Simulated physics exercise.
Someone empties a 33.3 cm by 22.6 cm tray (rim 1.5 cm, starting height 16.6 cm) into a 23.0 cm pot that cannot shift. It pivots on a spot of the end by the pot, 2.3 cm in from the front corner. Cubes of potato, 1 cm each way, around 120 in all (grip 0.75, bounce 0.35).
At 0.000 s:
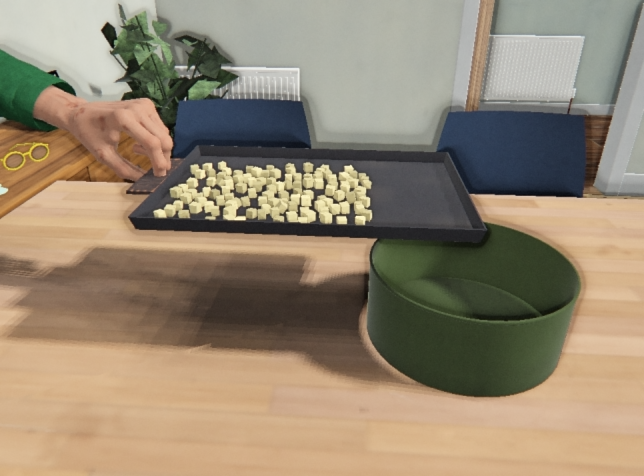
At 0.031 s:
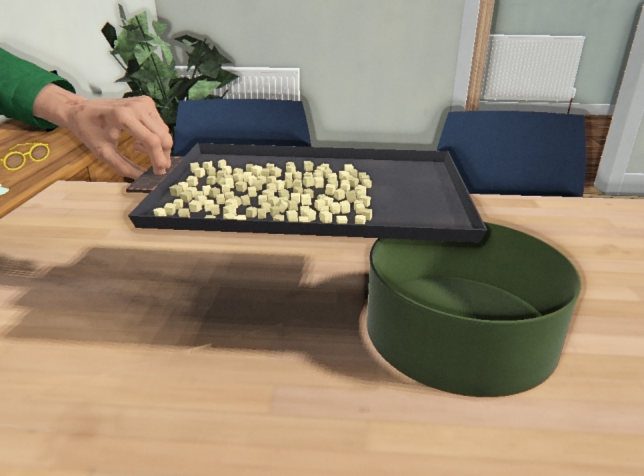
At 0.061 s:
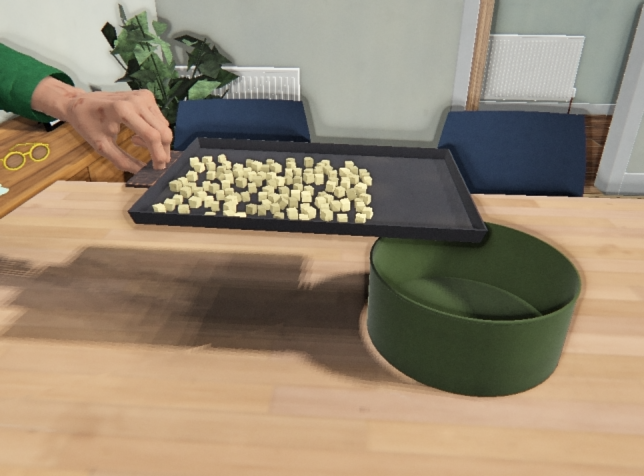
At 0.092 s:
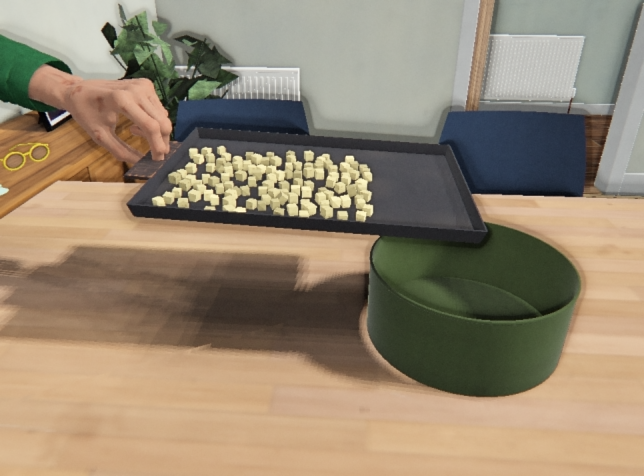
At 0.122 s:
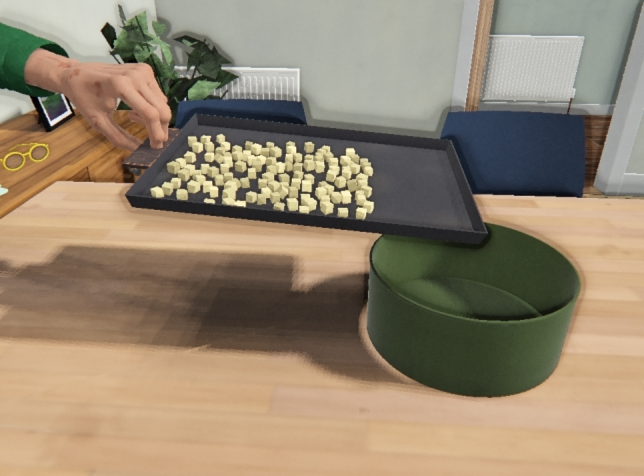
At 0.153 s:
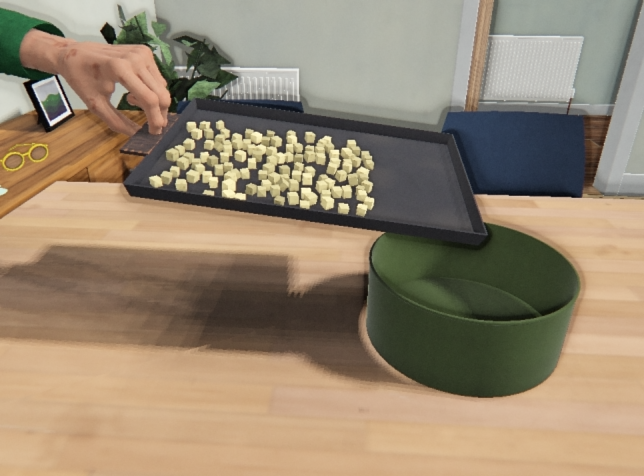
We see a hand at the left end of a dark tray of pale cubes, its right end above a green pot. The tray is level at first, then the hand slowly raises the left end, tilting it slightly toward the pot.
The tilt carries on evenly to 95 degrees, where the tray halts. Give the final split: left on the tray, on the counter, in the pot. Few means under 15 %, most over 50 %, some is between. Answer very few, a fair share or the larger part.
Left on the tray: Very few; on the counter: The larger part; in the pot: A fair share.
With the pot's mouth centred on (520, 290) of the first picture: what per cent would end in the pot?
About 80 per cent.
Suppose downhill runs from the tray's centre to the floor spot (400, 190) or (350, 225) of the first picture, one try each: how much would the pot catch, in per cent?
Some 80 and 20 per cent.
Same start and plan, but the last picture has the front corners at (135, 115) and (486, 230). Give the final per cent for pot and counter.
Pot 55, counter 45.
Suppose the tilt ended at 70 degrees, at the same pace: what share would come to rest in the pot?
In that case some 30 per cent.
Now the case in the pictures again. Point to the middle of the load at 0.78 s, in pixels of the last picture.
At about (478, 249).
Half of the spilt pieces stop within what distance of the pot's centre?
Roughly 26 cm.
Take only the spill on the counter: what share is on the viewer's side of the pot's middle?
About 100 per cent.
After 0.53 s, tilt 51 degrees; the tray holds 100 %, the pot 0 %.
After 0.78 s, tilt 79 degrees; the tray holds 60 %, the pot 5 %.
After 1.14 s, tilt 95 degrees; the tray holds 0 %, the pot 30 %.
In the end, at 2.2 s, tray 0 %, counter 65 %, pot 35 %.
